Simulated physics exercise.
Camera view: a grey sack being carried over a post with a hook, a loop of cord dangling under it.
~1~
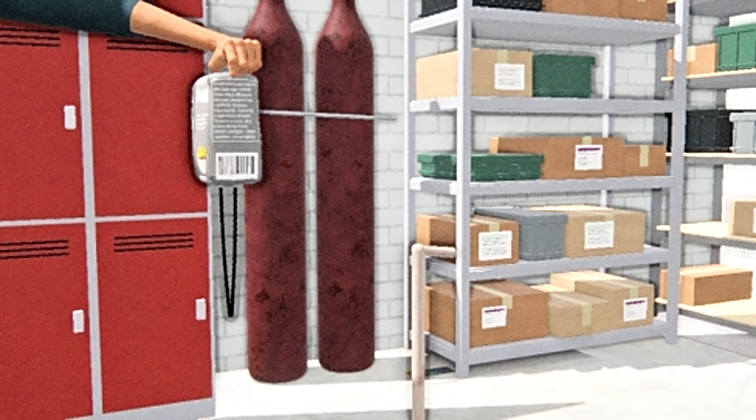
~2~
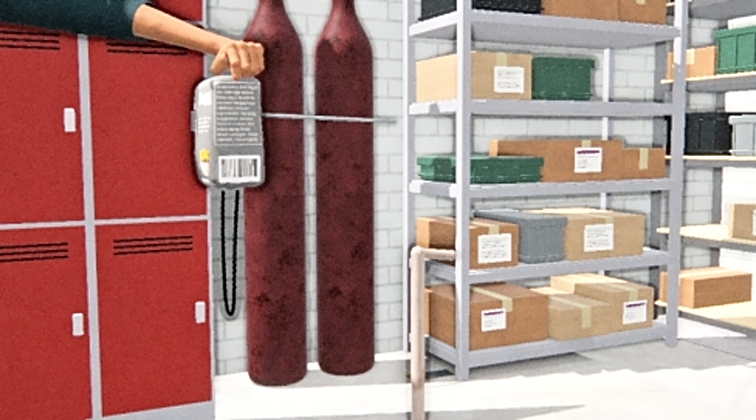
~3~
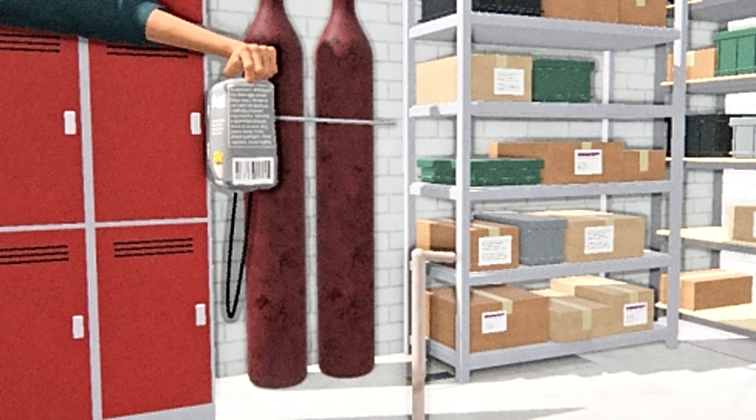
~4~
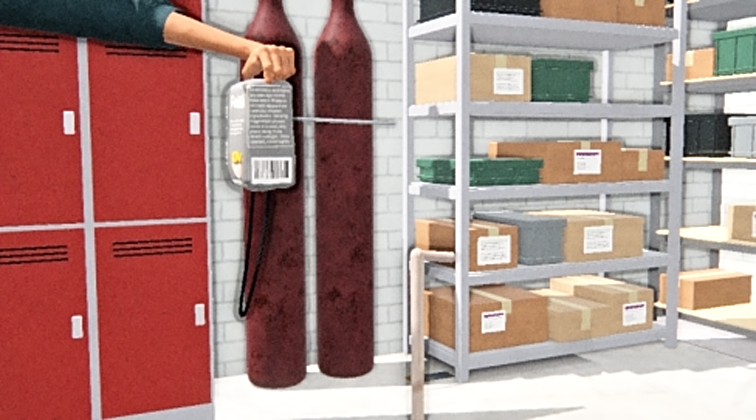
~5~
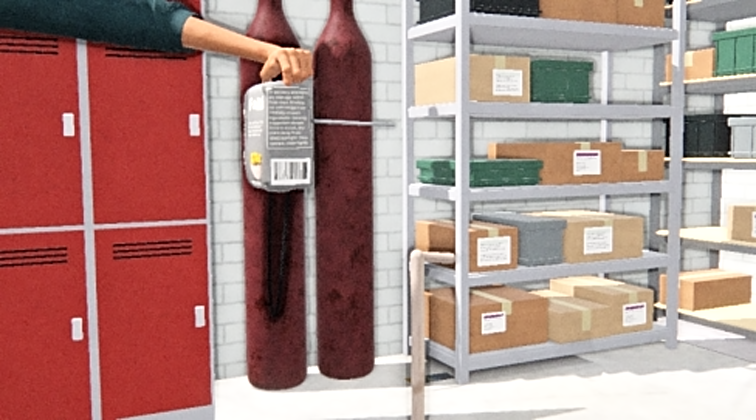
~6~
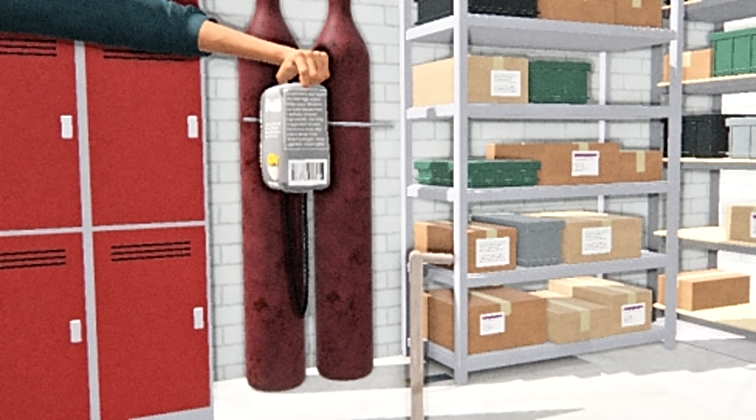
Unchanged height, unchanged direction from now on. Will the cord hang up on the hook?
It gets through.
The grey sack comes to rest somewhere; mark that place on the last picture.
(532, 137).
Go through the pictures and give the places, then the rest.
Grey sack (226, 130); hook tip (452, 253), in the first picture.
Grey sack (229, 133); bottom of the loop (230, 315), in the second picture.
Grey sack (242, 136), in the third picture.
Grey sack (260, 135); bottom of the loop (242, 316), in the fourth picture.
Grey sack (278, 137), in the fifth picture.
Grey sack (295, 138); bottom of the loop (303, 313); hook tip (450, 259); hook points away from it, loop hangs below the hook, in the sixth picture.
Then, 1.62 s past the final frame, sack past the post near (459, 137).
Then, 2.34 s past the final frame, sack past the post near (522, 137).
When it is over, sack past the post near (532, 137). The grey sack passes clear.
